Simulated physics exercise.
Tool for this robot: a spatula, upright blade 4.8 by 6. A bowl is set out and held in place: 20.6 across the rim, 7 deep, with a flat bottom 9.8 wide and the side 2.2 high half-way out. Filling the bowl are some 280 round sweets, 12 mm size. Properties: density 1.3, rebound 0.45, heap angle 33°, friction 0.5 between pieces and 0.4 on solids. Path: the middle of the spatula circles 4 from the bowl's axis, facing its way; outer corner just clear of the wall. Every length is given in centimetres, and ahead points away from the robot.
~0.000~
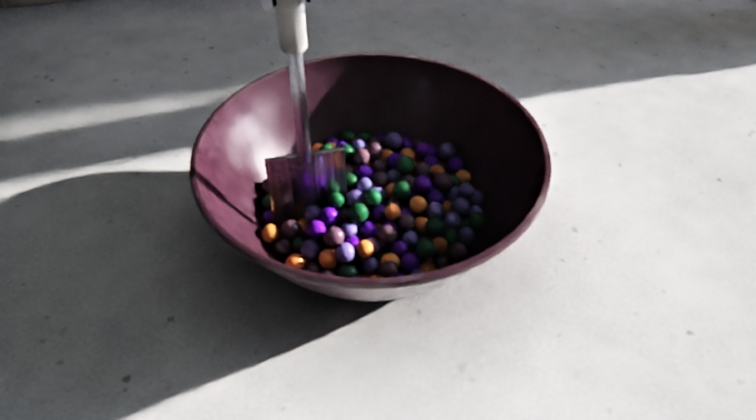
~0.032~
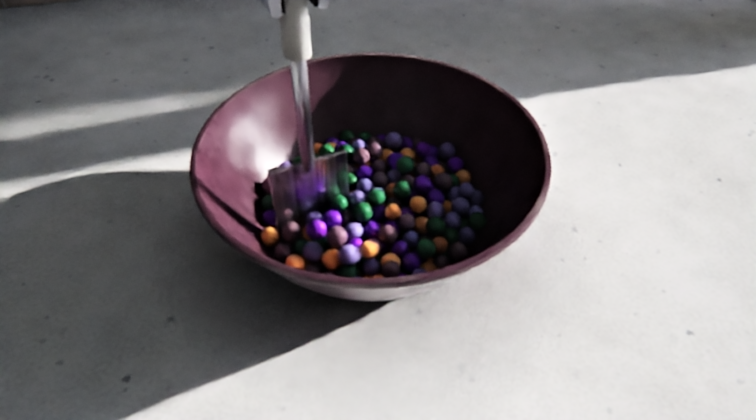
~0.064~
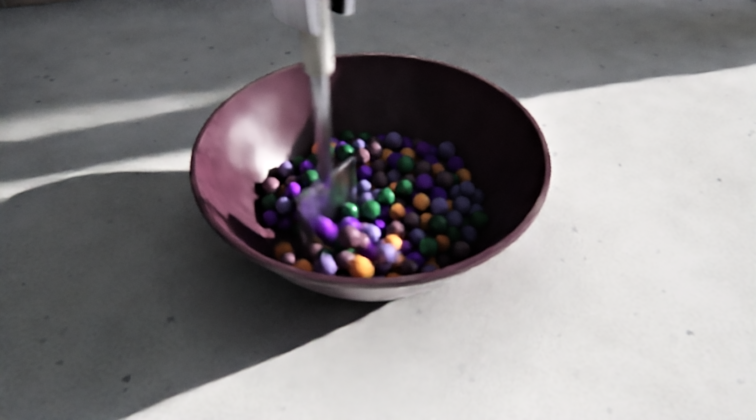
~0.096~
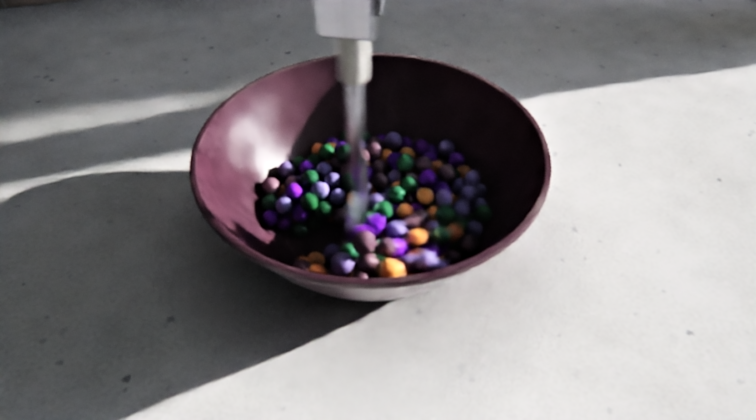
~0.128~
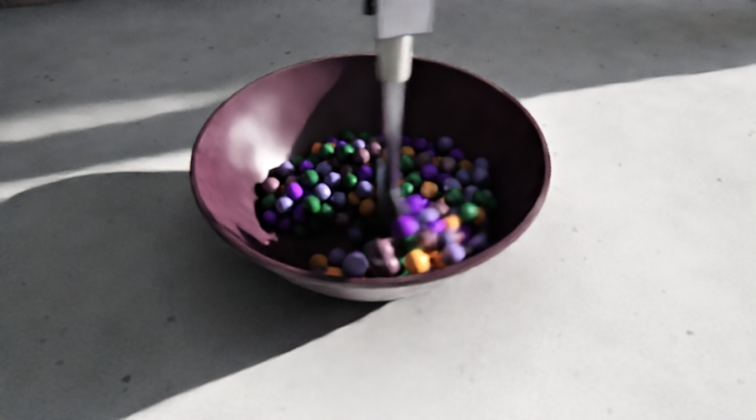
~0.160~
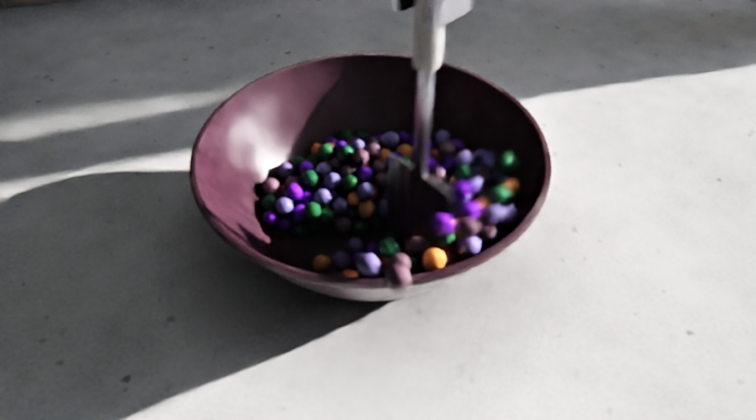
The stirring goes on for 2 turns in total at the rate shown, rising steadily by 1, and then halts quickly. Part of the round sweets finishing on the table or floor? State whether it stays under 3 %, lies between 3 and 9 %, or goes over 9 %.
It goes over 9 %.
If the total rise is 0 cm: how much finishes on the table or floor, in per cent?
I'd put it at about 20 per cent.
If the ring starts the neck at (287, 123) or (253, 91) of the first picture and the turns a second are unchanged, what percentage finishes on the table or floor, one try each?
I'd guess some 25 and 0 percent.
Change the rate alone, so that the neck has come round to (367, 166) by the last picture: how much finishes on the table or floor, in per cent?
Some 0 %.
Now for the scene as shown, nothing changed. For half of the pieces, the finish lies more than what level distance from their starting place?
Near 10 cm.
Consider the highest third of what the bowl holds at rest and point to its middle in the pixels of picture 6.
At about (313, 209).
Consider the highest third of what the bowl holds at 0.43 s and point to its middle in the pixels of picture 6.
Look near (262, 174) for its middle.
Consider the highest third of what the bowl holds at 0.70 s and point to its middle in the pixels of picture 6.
I'd put it close to (421, 147).
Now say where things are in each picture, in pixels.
The spatula neck at (303, 133), 0° round; upper third of the load around (376, 190), from x 270 to 475, top at y 140; 282 in the bowl, in the first picture.
The spatula neck at (306, 141), 11° round; upper third of the load around (375, 191), from x 270 to 475, top at y 140, in the second picture.
The spatula neck at (325, 157), 38° round; upper third of the load around (379, 202), from x 270 to 480, top at y 140, in the third picture.
The spatula neck at (356, 166), 66° round; upper third of the load around (397, 216), from x 270 to 485, top at y 140, in the fourth picture.
The spatula neck at (392, 164), 93° round; upper third of the load around (425, 224), from x 270 to 490, top at y 140, in the fifth picture.
The spatula neck at (421, 152), 121° round; upper third of the load around (456, 202), from x 270 to 510, top at y 135; 281 in the bowl, 1 in flight or on the tool, in the sixth picture.
After 0.43 s, 354° round, highest piece 9 above the table; 259 in the bowl, 16 on the table or floor, 7 in flight or on the tool.
After 0.70 s, 226° round, highest piece 8 above the table; 254 in the bowl, 28 on the table or floor.
After 1.03 s, 0° round, highest piece 6 above the table; 245 in the bowl, 37 on the table or floor.
After 1.73 s, 0° round, highest piece 6 above the table; 245 in the bowl, 37 on the table or floor.
In the end, 245 in the bowl, 37 on the table or floor. That is 13 % on the table or floor.
